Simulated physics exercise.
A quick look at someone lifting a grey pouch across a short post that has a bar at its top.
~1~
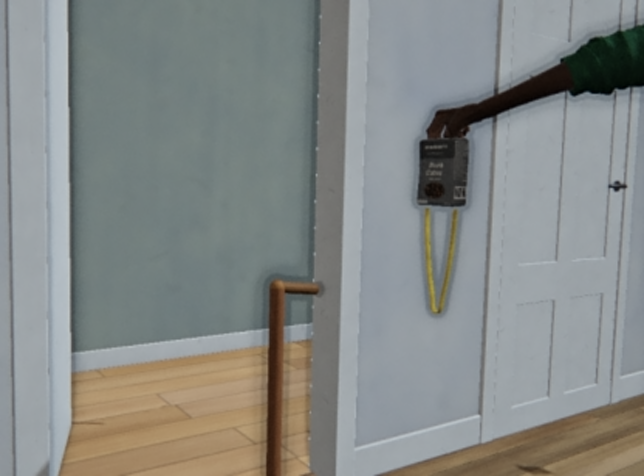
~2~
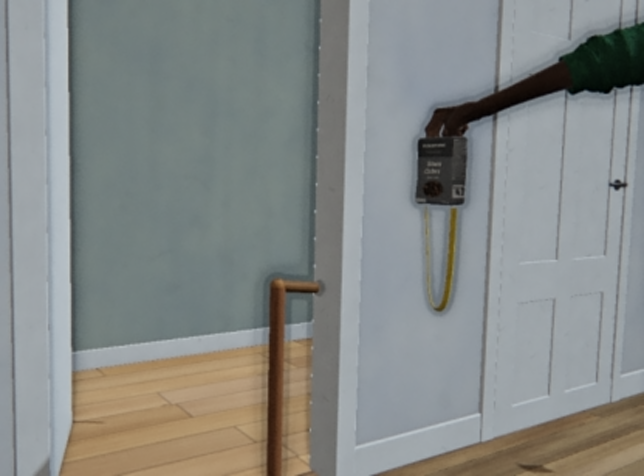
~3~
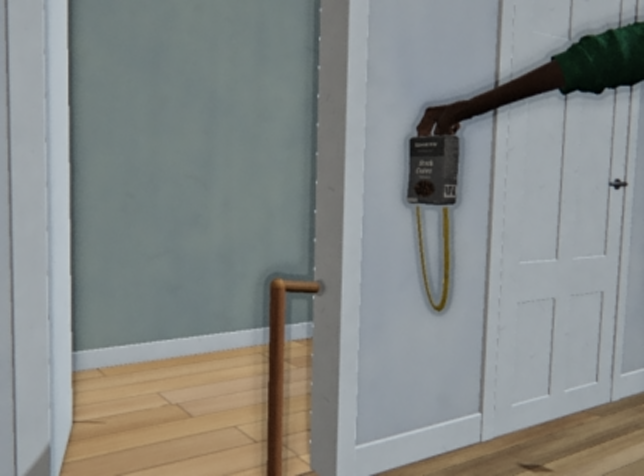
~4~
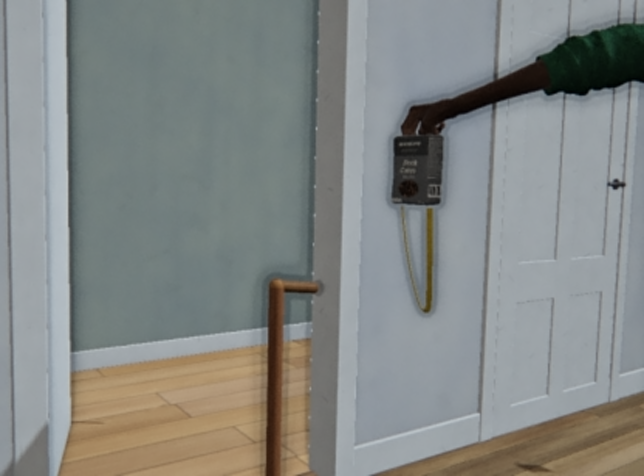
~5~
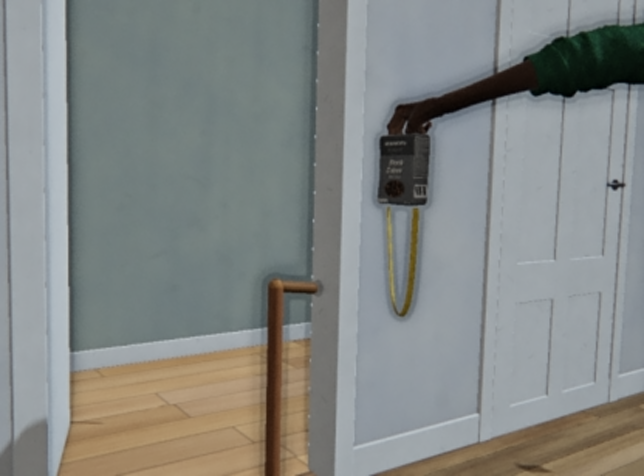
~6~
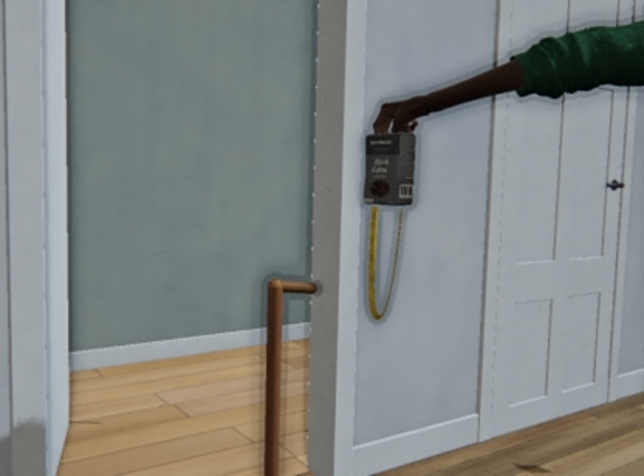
An arm in a green sleeve held a small grey pouch with a yellow loop dangling beneath it and moved it slowly left past a pale wall, toward a still copper-coloured post with a short bar on top.
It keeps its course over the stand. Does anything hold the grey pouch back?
The grey pouch snags on the hook.
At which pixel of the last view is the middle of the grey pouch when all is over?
Near (199, 162).
Then, 0.74 s later than the last view, pouch nearing the post near (320, 167).
Then, 1.44 s later than the last view, pouch over the post near (243, 164).
Finally, pouch past the post near (199, 163); loop tight round the post, hand stopped. The grey pouch gets caught.
